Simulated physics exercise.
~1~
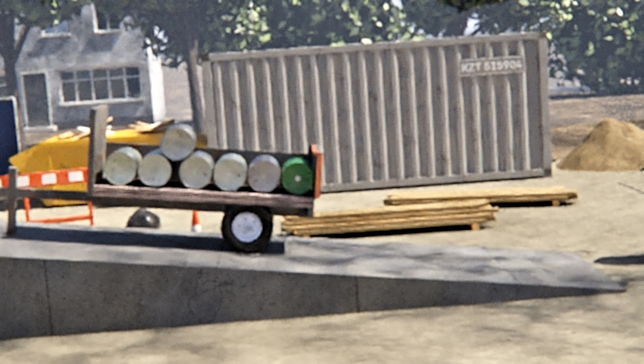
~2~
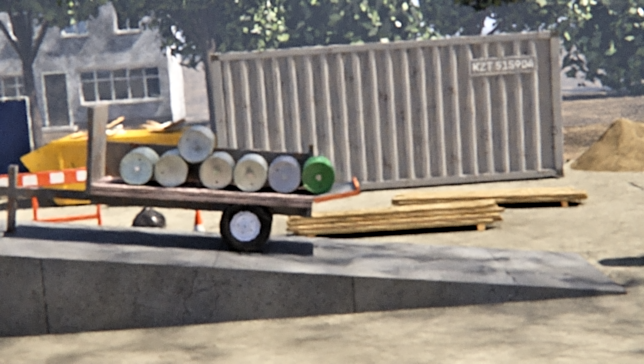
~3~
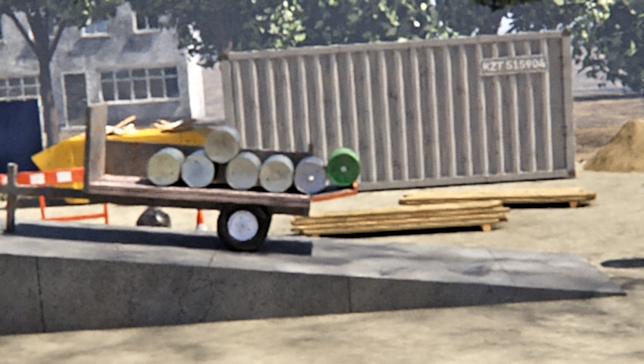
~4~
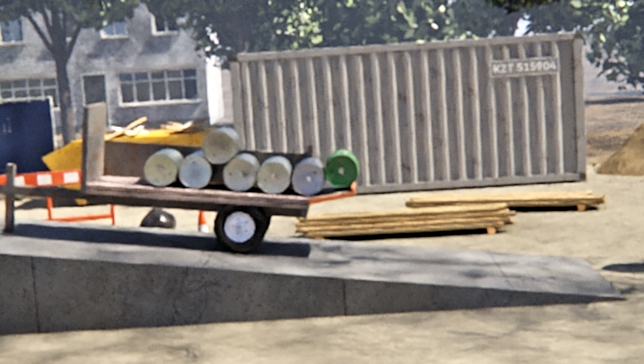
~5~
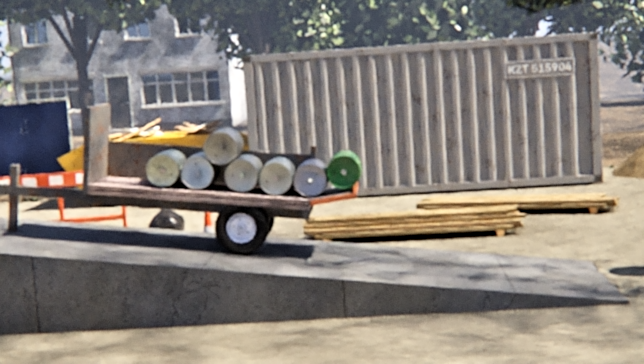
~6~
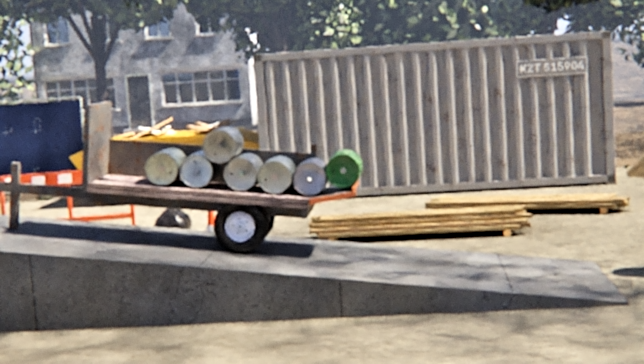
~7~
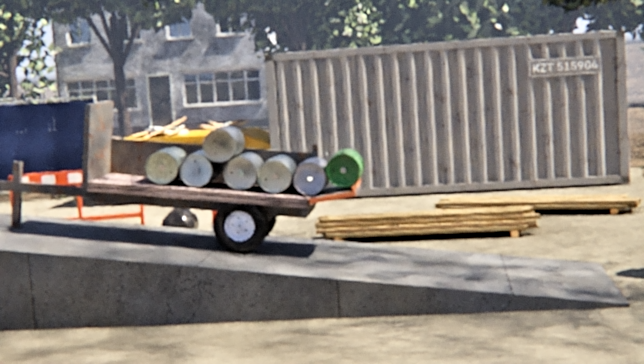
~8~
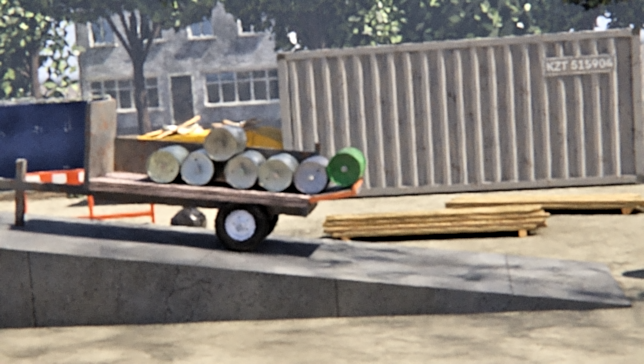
On a sloping trailer, the tailgate drops and the green keg rolls right, stopping on it.
